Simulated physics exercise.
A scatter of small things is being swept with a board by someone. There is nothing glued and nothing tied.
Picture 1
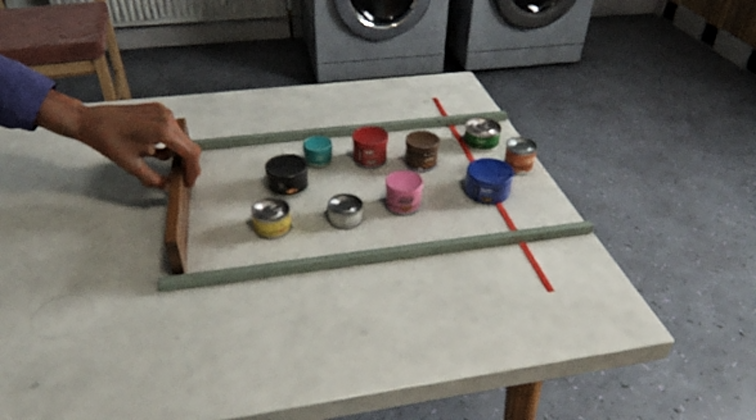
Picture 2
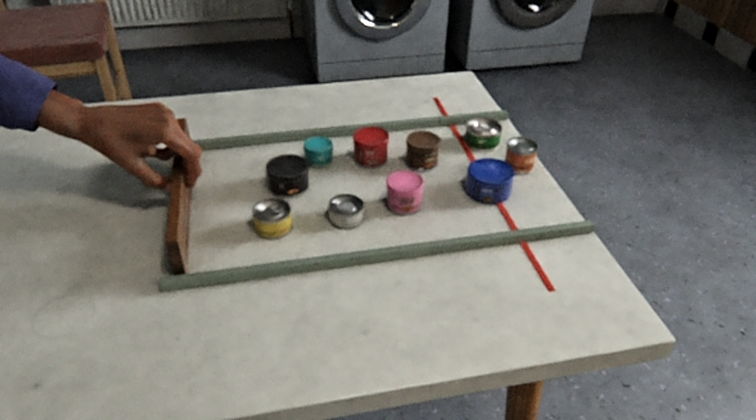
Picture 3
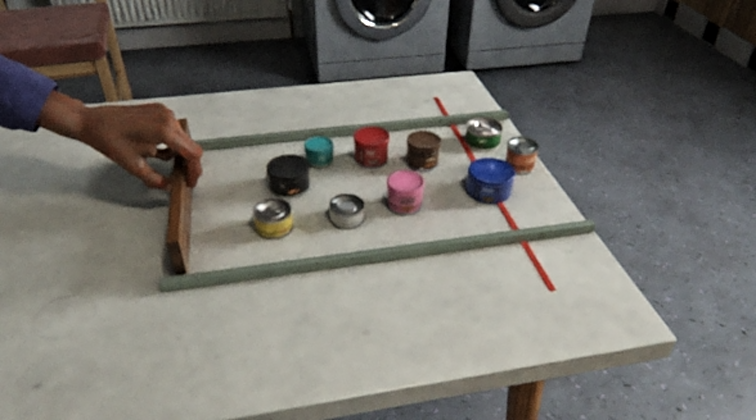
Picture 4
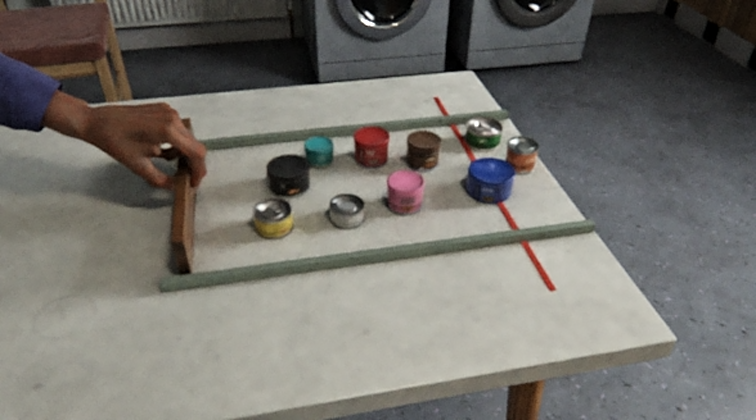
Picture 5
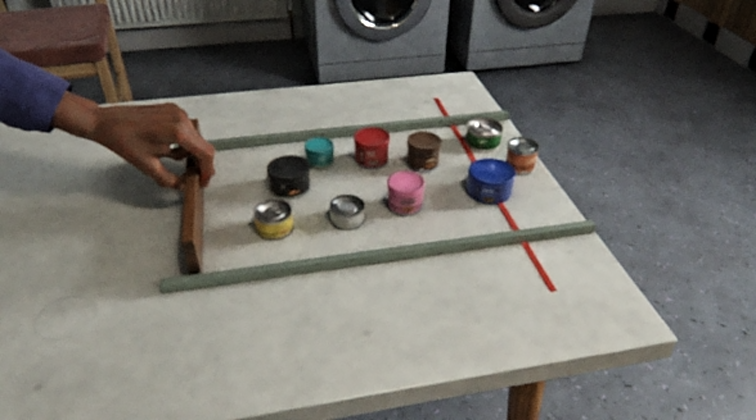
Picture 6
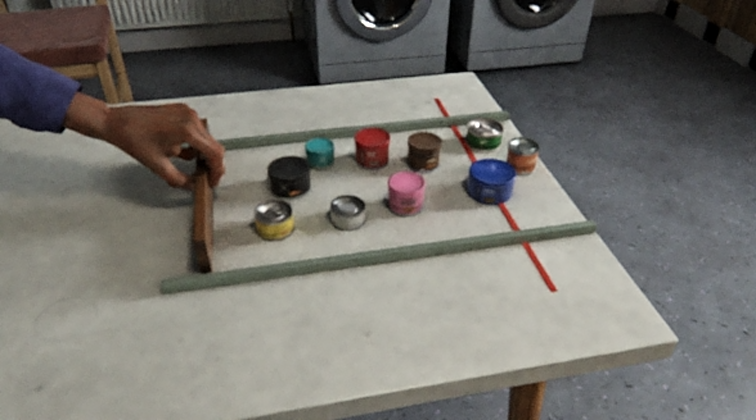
A hand slides a wooden board slightly right toward small colourful tins on a table.
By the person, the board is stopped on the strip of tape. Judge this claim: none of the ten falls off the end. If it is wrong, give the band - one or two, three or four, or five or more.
Wrong; one or two fall off.
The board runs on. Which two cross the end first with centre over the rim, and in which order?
First the orange tin, next the green tin.
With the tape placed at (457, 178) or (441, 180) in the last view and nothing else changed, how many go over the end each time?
So it's 0 the first time and 0 the second time.
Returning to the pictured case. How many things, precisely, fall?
2.
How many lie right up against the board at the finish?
The count is 4.
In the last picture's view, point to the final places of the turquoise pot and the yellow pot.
They come to rest around (476, 133) and (522, 198).
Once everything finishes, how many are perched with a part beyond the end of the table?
2 in all.
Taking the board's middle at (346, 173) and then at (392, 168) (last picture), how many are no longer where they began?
So far 6, and 7 at the second.
A little later, none off yet; orange tin at rest near (522, 156); green tin at rest near (484, 135); blue tub at rest near (491, 182).
When it is over, the number that fall off is one or two; down, green tin and orange tin.
